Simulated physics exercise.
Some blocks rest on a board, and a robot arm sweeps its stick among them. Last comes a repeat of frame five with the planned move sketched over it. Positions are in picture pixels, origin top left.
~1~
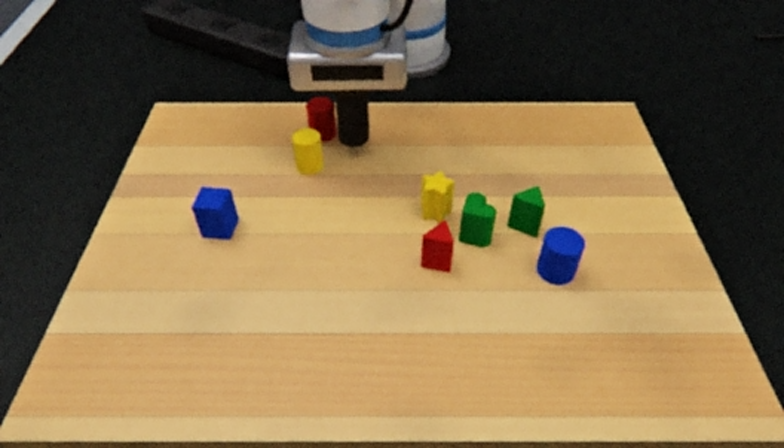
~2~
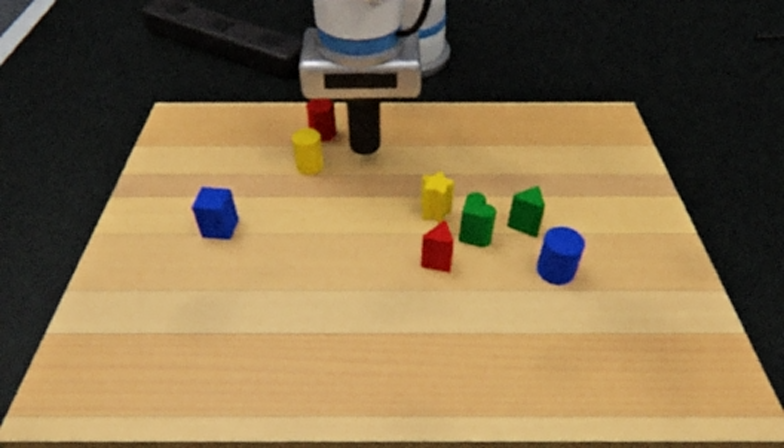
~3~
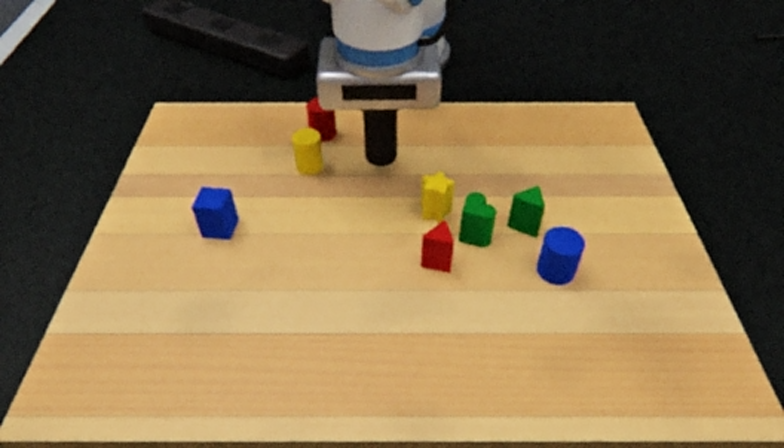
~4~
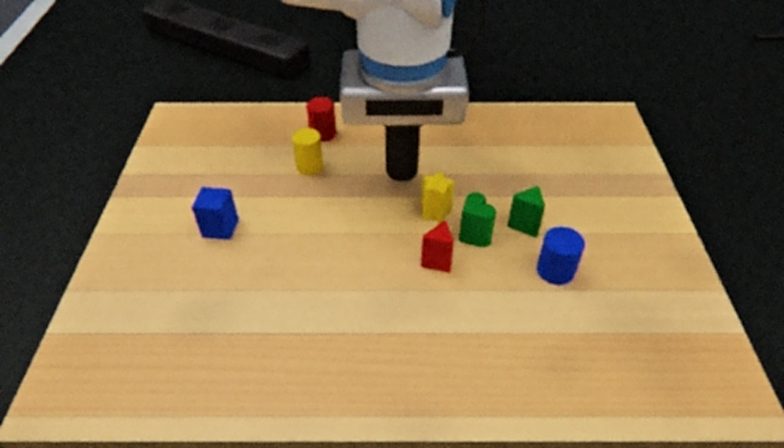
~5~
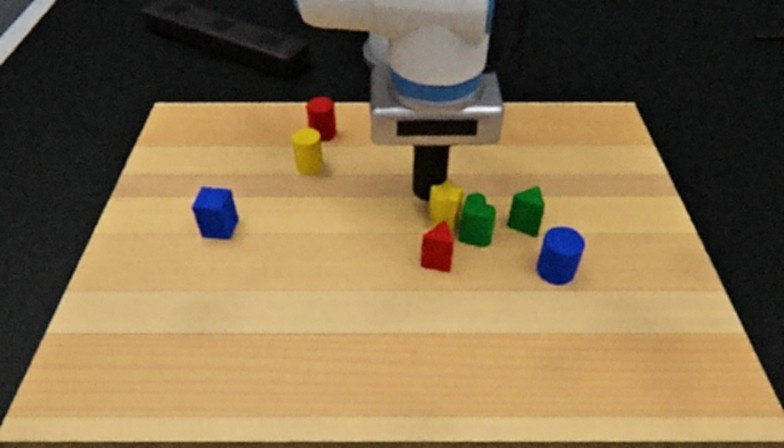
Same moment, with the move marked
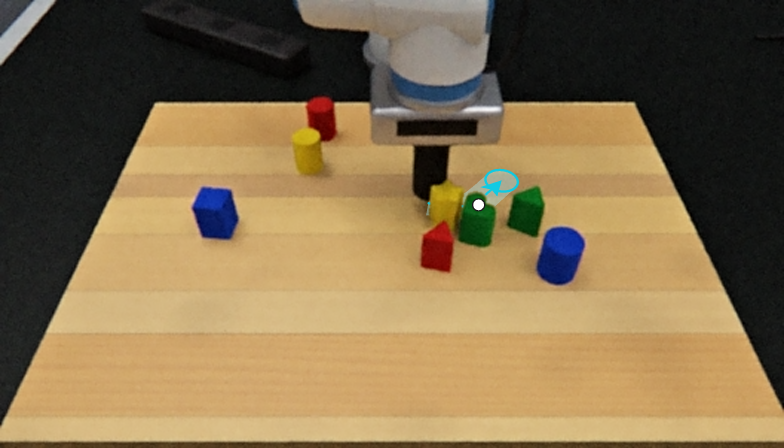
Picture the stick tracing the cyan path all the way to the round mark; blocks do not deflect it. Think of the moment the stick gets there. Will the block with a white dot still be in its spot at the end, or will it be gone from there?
The push reaches it.
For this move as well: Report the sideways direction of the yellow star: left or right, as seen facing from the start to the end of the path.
Facing from start to end, it will go to the right.
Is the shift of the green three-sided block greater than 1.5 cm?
Answer: No.
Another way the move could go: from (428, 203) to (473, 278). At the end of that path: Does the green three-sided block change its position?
No - that is not the case.
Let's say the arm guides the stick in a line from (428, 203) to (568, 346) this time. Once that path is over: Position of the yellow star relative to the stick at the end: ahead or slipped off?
Answer: Still ahead.
The drawn path runs from (428, 203) over (460, 206) and (484, 196) to (502, 181); the dot is on the green heart-shaped block.
What follows on the original path. Halfway along, stick (476, 190); yellow star (465, 197), turned 40° clockwise; green heart-shaped block (489, 215).
At the end, stick (504, 168); yellow star (465, 197), turned 40° clockwise; green heart-shaped block (489, 215); green three-sided block not moved.
